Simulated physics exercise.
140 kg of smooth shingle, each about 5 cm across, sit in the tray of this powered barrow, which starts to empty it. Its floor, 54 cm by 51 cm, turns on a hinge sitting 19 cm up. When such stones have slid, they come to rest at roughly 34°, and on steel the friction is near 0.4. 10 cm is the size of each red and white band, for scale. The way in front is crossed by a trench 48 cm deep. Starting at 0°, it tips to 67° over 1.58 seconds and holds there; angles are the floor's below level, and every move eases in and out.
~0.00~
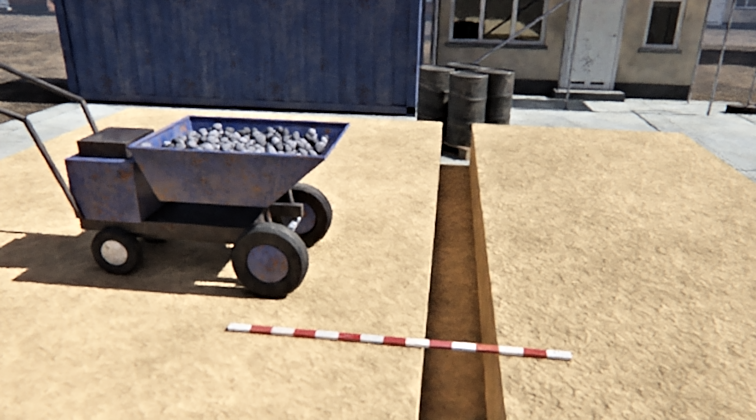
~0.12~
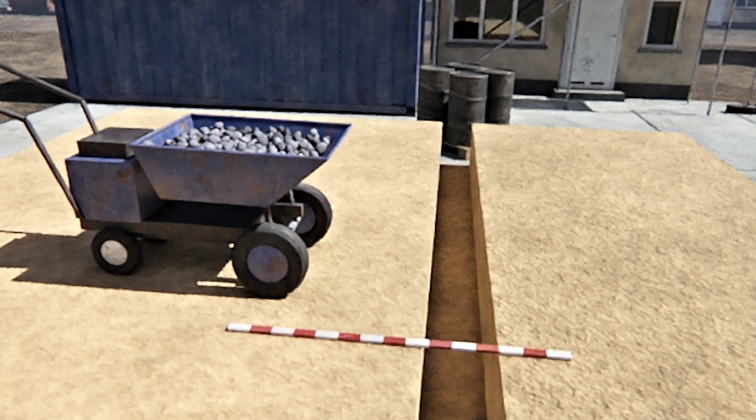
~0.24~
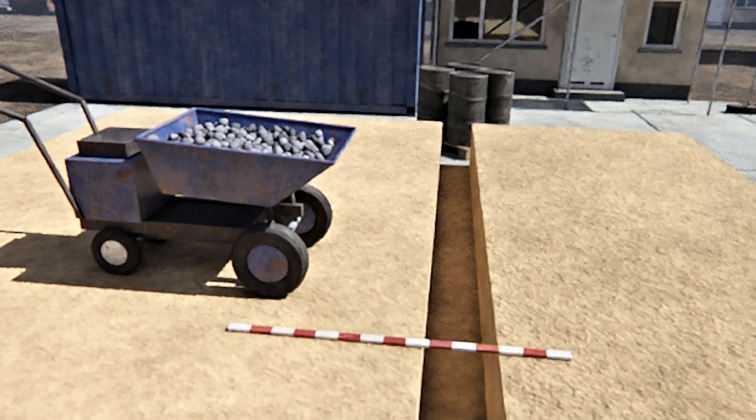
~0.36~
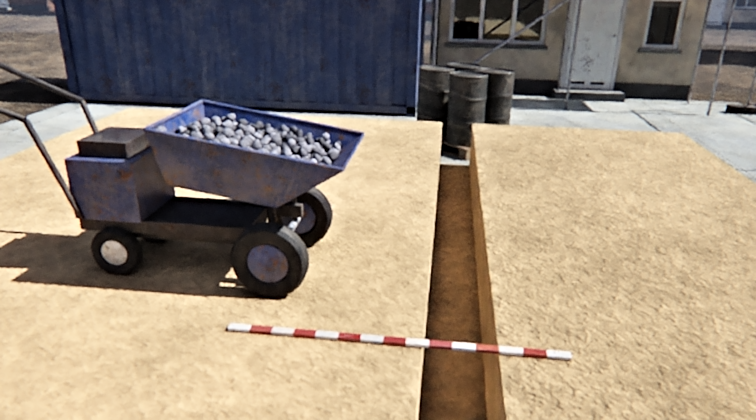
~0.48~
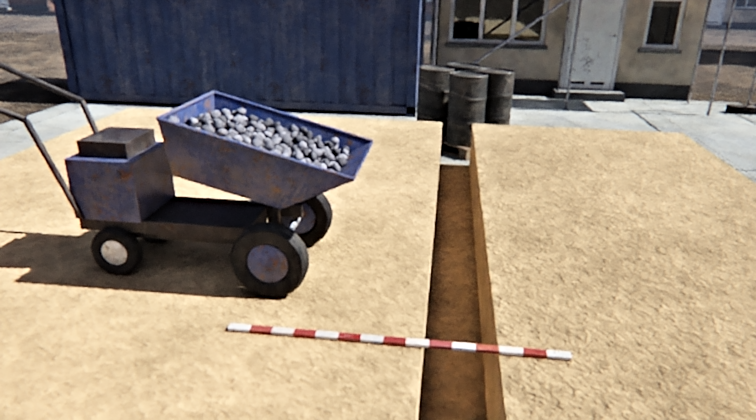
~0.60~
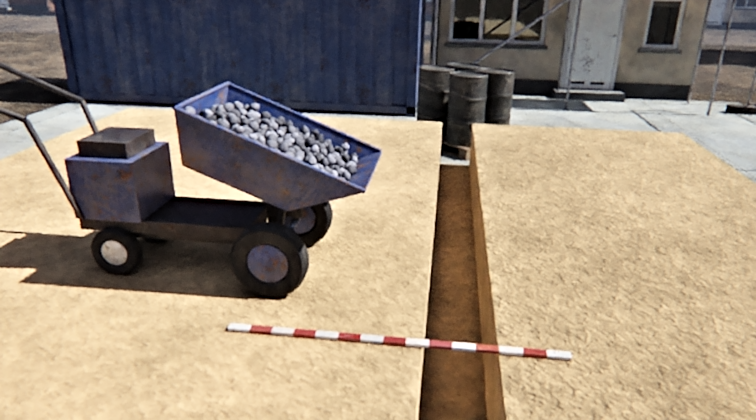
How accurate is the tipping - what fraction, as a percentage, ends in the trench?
Close to 90 in every hundred.
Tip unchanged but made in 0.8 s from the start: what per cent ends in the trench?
It would come to roughly 90 per cent.
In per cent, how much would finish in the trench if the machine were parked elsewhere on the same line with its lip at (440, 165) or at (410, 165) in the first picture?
The first gives about 5 percent and the second about 30 percent.
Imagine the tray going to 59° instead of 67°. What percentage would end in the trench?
Expect roughly 95 per cent.
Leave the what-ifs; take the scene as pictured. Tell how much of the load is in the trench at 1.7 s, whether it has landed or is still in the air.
At that moment: Approx. 60 %.
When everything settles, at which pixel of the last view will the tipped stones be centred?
Roughly at (454, 341).
After 1.2 s the floor is at 56°; 98 % in the tray, 2 % short of the trench; the foremost stones are at (418, 238).
After 1.7 s the floor is at 67°; 28 % in the tray, 13 % short of the trench, 59 % in the trench; the foremost stones are at (480, 345).
After 2.0 s the floor is at 67°; 6 % in the tray, 12 % short of the trench, 82 % in the trench; the foremost stones are at (481, 339).
After 4.0 s the floor is at 67°; 0 % in the tray, 10 % short of the trench, 90 % in the trench; the foremost stones are at (480, 340).
